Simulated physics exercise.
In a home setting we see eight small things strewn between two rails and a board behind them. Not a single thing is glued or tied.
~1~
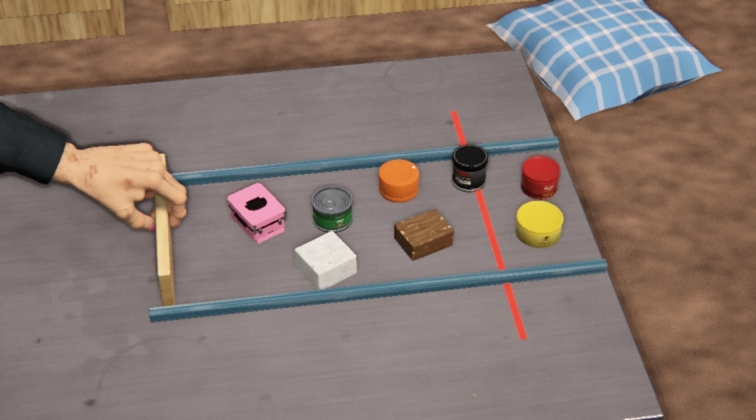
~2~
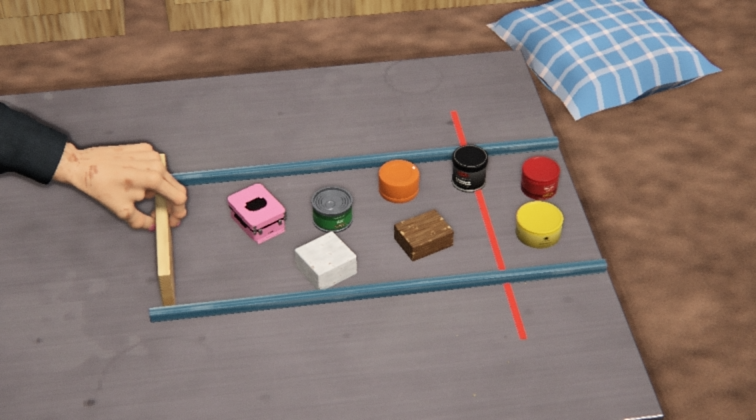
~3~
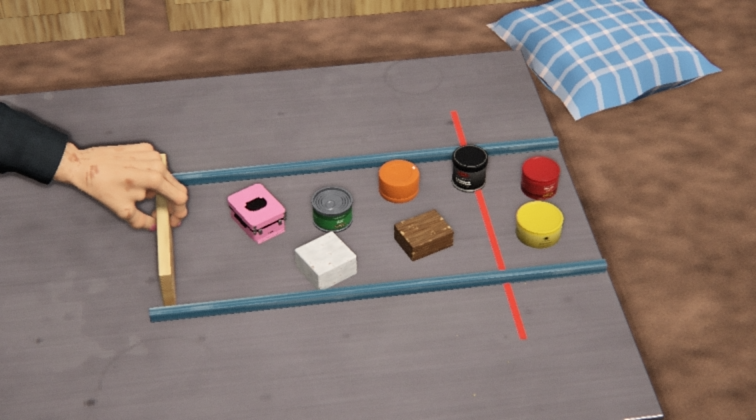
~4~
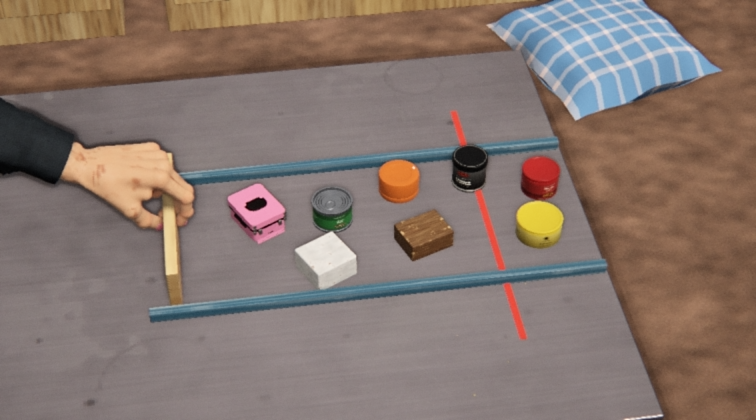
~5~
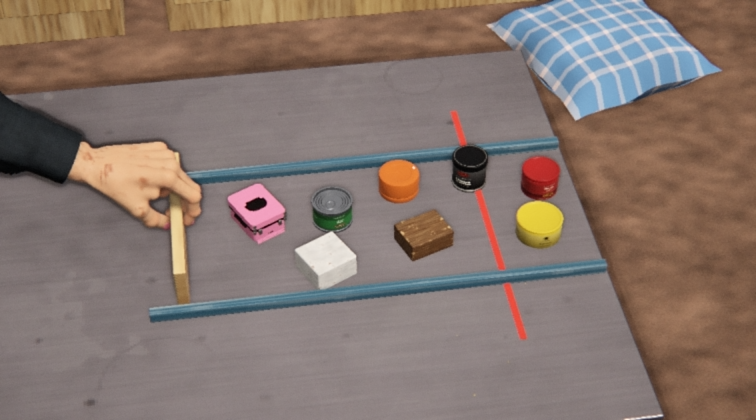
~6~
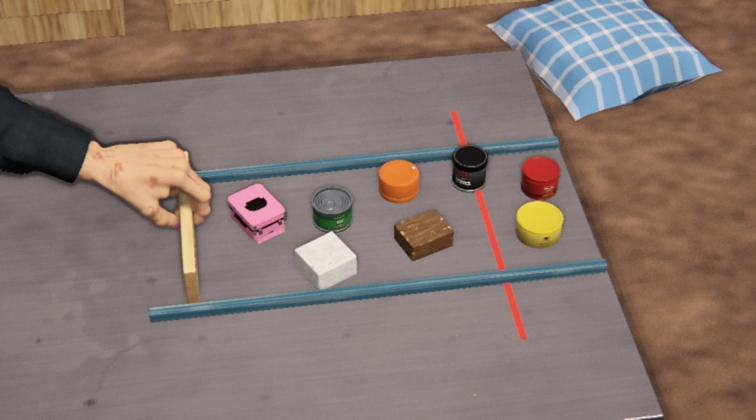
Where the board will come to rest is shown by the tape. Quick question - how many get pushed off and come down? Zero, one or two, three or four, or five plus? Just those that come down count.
A single one or a pair go.
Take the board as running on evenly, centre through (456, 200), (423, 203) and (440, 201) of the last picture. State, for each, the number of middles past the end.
Past the end: 0, 0 and 0.
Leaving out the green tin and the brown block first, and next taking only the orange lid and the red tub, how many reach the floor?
In the first try 0, in the other 1.
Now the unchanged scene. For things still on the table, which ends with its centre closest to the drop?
Closest in the end is the red tub.
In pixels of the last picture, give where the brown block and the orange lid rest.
First object: (552, 219); second object: (492, 165).
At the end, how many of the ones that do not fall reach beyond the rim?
1 of them.
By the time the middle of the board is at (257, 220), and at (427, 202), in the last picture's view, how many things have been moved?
1 by the first point, 7 by the second.
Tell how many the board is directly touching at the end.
Well, it touches 3.
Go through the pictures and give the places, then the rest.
Red tub (540, 178); yellow tub (539, 225); black tin (469, 169); board (164, 229); tape (485, 214), in the first picture.
Yellow tub (539, 225); pink case (257, 214), in the second picture.
Black tin (469, 169); green tin (332, 210), in the third picture.
Red tub (540, 179); white block (326, 262), in the fourth picture.
Yellow tub (539, 225); orange lid (399, 182), in the fifth picture.
Red tub (540, 179); yellow tub (539, 225); black tin (469, 169); board (188, 227); tape (485, 214), in the sixth picture.
Soon after, none off yet; red tub at rest near (540, 179); yellow tub at rest near (539, 225); black tin at rest near (469, 169).
In the end, the number that fall off is one or two; gone, yellow tub.
